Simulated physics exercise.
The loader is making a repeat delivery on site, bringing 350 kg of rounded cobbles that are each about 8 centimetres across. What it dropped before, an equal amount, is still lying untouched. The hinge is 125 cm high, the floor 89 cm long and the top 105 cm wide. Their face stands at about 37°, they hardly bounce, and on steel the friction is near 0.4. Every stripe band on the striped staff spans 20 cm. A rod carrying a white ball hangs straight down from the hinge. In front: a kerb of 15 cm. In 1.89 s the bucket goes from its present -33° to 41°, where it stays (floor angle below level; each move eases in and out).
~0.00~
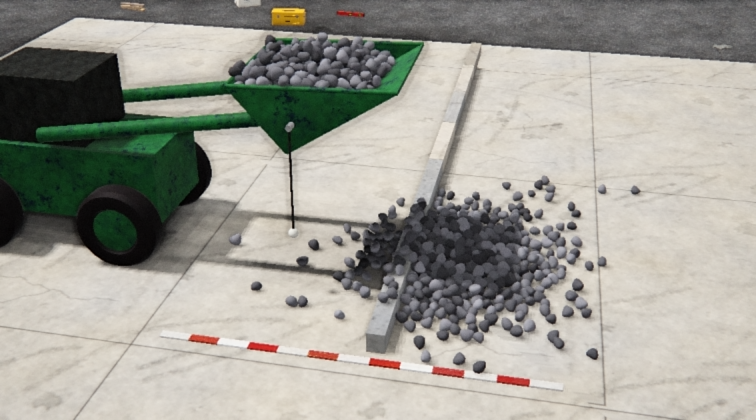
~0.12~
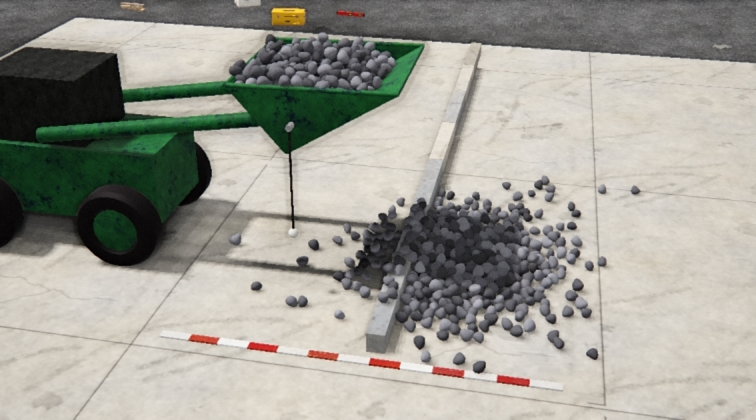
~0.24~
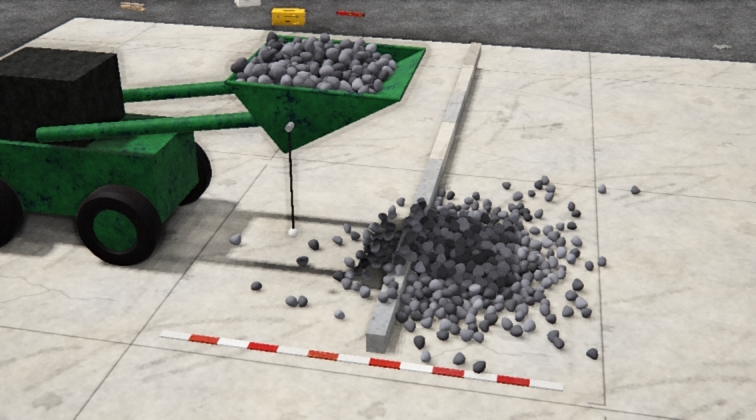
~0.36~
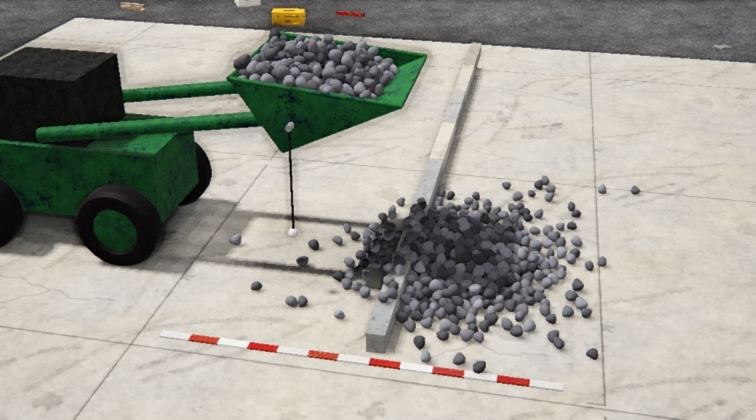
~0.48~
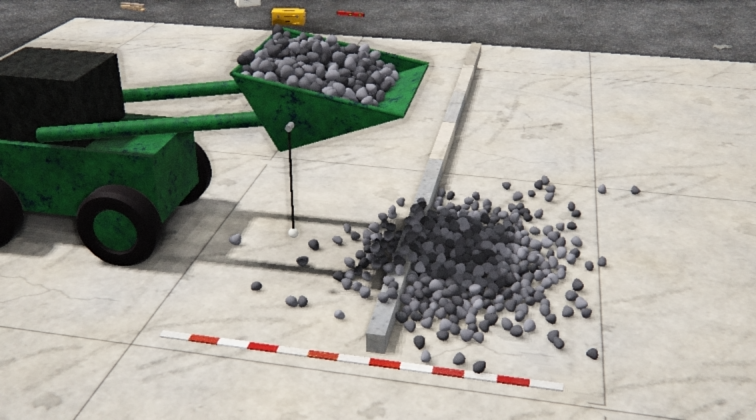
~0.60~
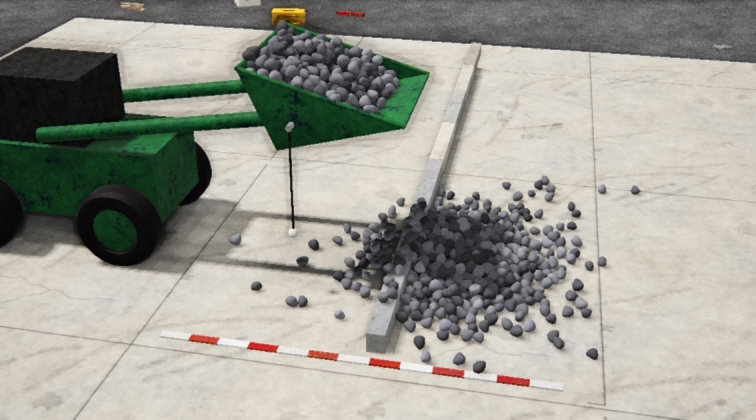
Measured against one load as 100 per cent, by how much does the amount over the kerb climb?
The amount climbs by some 72 per cent of a load.
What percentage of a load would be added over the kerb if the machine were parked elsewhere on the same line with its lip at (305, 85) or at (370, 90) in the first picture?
First place: Roughly 0 %; second place: Roughly 35 %.
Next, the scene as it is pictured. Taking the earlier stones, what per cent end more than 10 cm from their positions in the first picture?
Roughly 15 percent.
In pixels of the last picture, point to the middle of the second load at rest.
The middle lies near (438, 245) in the last picture.
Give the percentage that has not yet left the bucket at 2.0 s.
20 %.
After 1.4 s the floor is at 30°; in per cent of one load, 92 in the bucket, 21 on this side of the kerb, 87 over the kerb; the foremost stones are at (597, 265).
After 2.0 s the floor is at 41°; in per cent of one load, 18 in the bucket, 46 on this side of the kerb, 136 over the kerb; the foremost stones are at (597, 265).
After 2.3 s the floor is at 41°; in per cent of one load, 0 in the bucket, 45 on this side of the kerb, 155 over the kerb; the foremost stones are at (597, 265).
After 4.9 s the floor is at 41°; in per cent of one load, 0 in the bucket, 42 on this side of the kerb, 158 over the kerb; the foremost stones are at (600, 264). Net gain over the kerb, 72.
